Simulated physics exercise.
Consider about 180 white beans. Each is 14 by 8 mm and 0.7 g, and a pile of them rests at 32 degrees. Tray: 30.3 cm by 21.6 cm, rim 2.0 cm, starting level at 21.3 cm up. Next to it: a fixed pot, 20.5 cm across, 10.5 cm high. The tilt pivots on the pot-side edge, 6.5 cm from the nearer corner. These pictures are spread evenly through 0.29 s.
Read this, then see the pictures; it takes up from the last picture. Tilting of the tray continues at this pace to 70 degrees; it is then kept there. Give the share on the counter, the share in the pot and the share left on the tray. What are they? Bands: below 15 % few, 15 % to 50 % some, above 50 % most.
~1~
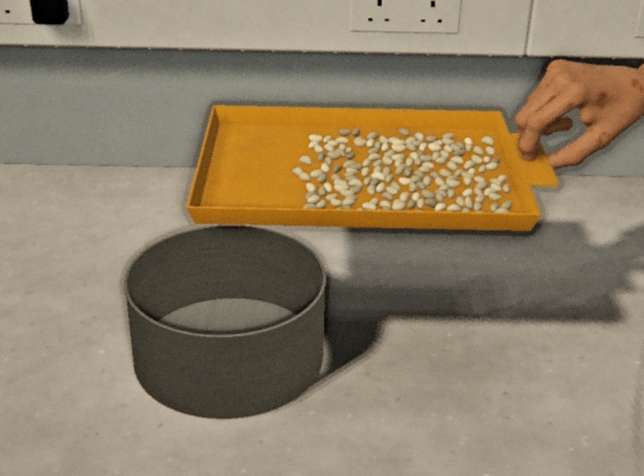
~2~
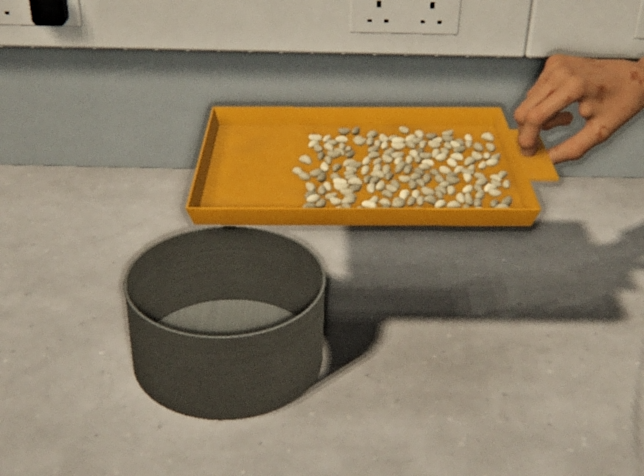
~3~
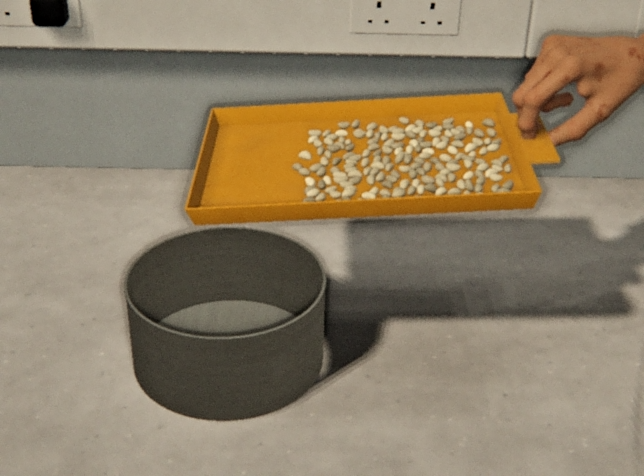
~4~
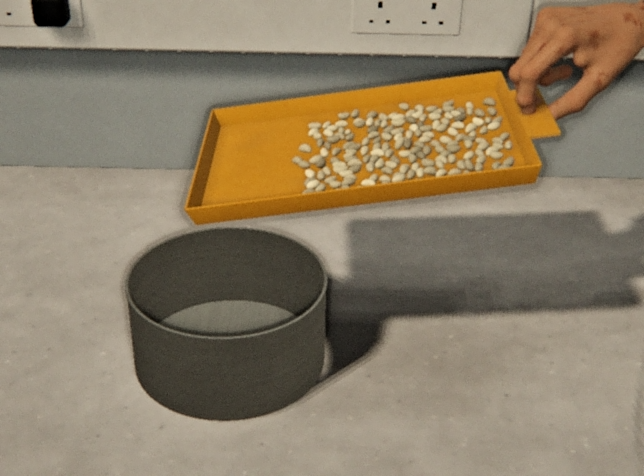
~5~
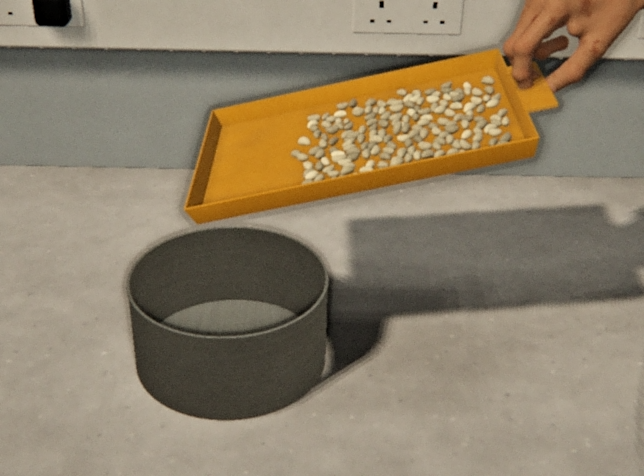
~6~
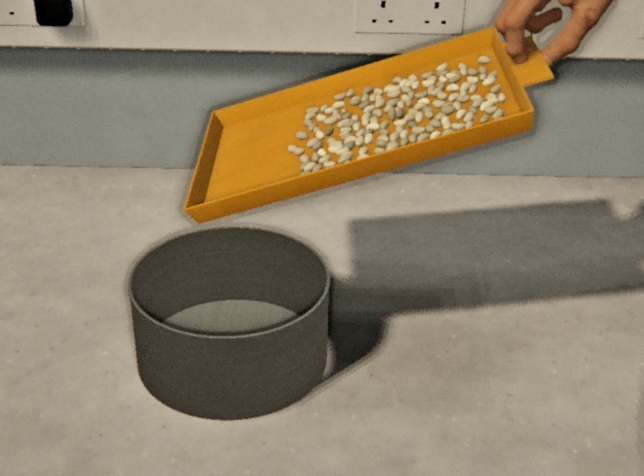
Result: Counter: Some, pot: Some, left on the tray: Some.
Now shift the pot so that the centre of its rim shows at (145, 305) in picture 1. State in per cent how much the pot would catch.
Roughly 35 per cent.
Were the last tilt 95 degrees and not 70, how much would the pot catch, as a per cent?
That comes out at some 55 per cent.
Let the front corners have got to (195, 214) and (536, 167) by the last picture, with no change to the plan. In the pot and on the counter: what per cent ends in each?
Pot: 45, counter: 30.
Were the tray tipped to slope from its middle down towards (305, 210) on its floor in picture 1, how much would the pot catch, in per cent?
45 %.
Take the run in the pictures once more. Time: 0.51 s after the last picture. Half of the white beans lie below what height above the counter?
The halfway line is at about 22 cm.
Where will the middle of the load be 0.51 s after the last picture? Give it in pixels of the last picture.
Load centre: About (198, 163) px.
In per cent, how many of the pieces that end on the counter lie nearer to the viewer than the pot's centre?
Estimate: Close to 30 per cent of the pieces.
Then, 0.31 s after the last picture, tilt 45 degrees; the tray holds 100 %, the pot 0 %.
Then, 0.51 s after the last picture, tilt 61 degrees; the tray holds 70 %, the pot 0 %.
Then, 0.83 s after the last picture, tilt 70 degrees; the tray holds 35 %, the pot 20 %.
In the end, counter 40 %, pot 25 %, tray 35 %.
